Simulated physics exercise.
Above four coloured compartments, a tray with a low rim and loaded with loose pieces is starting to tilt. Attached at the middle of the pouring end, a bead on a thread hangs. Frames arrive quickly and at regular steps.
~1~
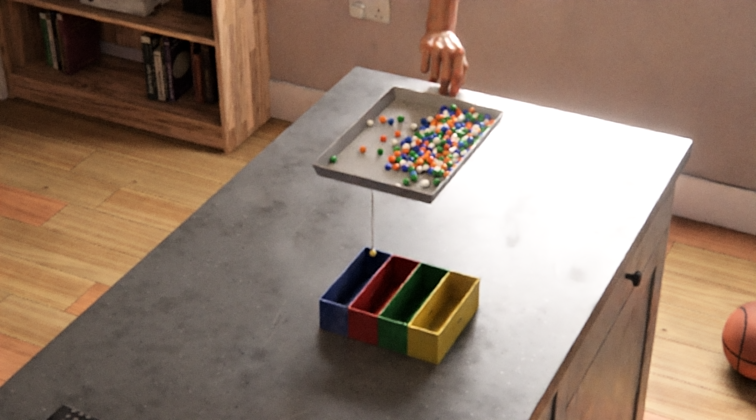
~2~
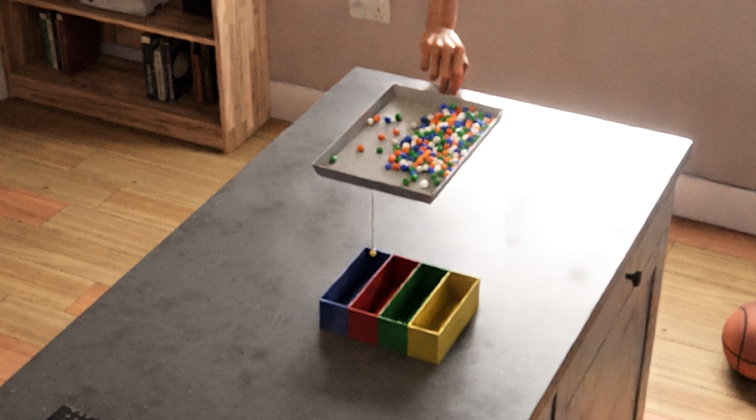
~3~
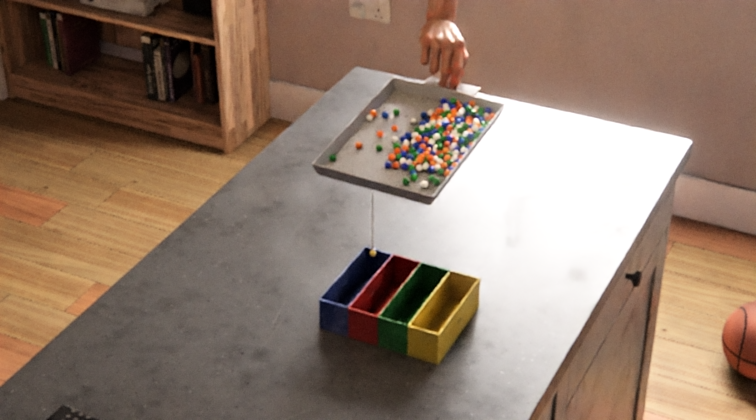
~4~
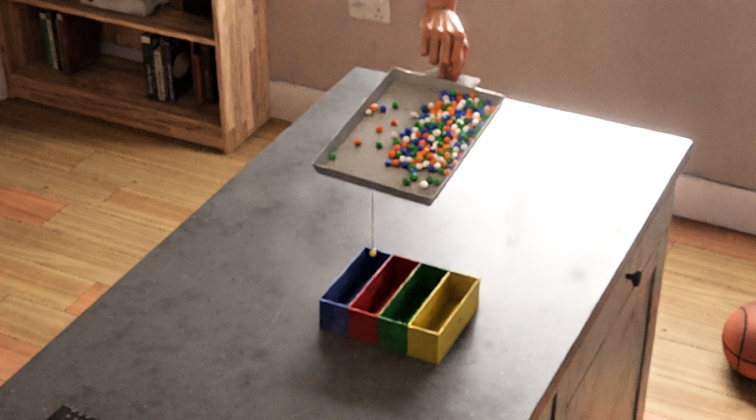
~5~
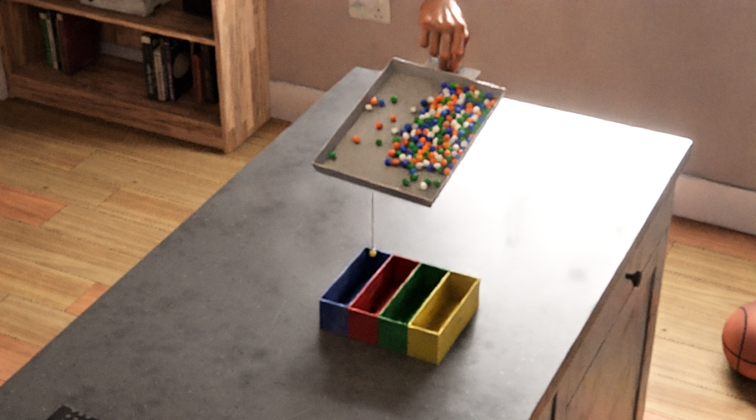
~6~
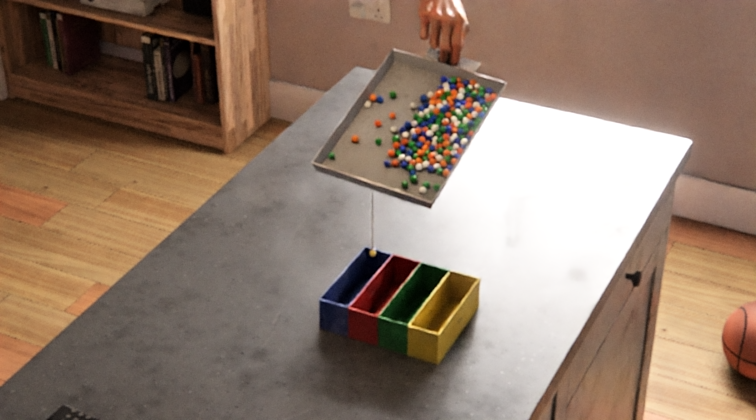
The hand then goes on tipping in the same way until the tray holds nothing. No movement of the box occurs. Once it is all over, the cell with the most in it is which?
It is the green cell that has the most.
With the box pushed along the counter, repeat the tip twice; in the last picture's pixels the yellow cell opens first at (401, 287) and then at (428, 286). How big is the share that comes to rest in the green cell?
About 10 and 30 per cent respectively.
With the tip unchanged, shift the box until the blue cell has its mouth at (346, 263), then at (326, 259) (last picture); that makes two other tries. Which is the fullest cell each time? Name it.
First: That yellow cell. Second: The yellow cell.
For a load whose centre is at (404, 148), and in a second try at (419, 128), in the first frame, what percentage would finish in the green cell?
From the first start you get 50 in a hundred, from the second 50 in a hundred.
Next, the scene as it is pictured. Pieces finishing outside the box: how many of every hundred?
Estimated share: About 0 %.
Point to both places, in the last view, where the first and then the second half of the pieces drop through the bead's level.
Early-half point (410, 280); late-half point (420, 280).
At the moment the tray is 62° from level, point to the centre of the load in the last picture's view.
Roughly (414, 186).
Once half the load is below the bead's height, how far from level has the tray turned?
My estimate is some 85 degrees.
Shortly afterwards, tray tipped steeply; the bulk on the tray; only a few in the green cell; only a few in the yellow cell; only a few in the red cell; a little falling or outside the box.
Next, tray tipped past a quarter turn; only a few on the tray; near half in the green cell; near a quarter in the red cell; near a quarter in the yellow cell; a little in the blue cell; a little falling or outside the box.
Some moments later, tray tipped past a quarter turn; near half in the green cell; near a quarter in the red cell; near a quarter in the yellow cell; a little in the blue cell; only a few falling or outside the box.
In the end, tray tipped past a quarter turn; near half in the green cell; near a quarter in the red cell; near a quarter in the yellow cell; a little in the blue cell; only a few outside the box.
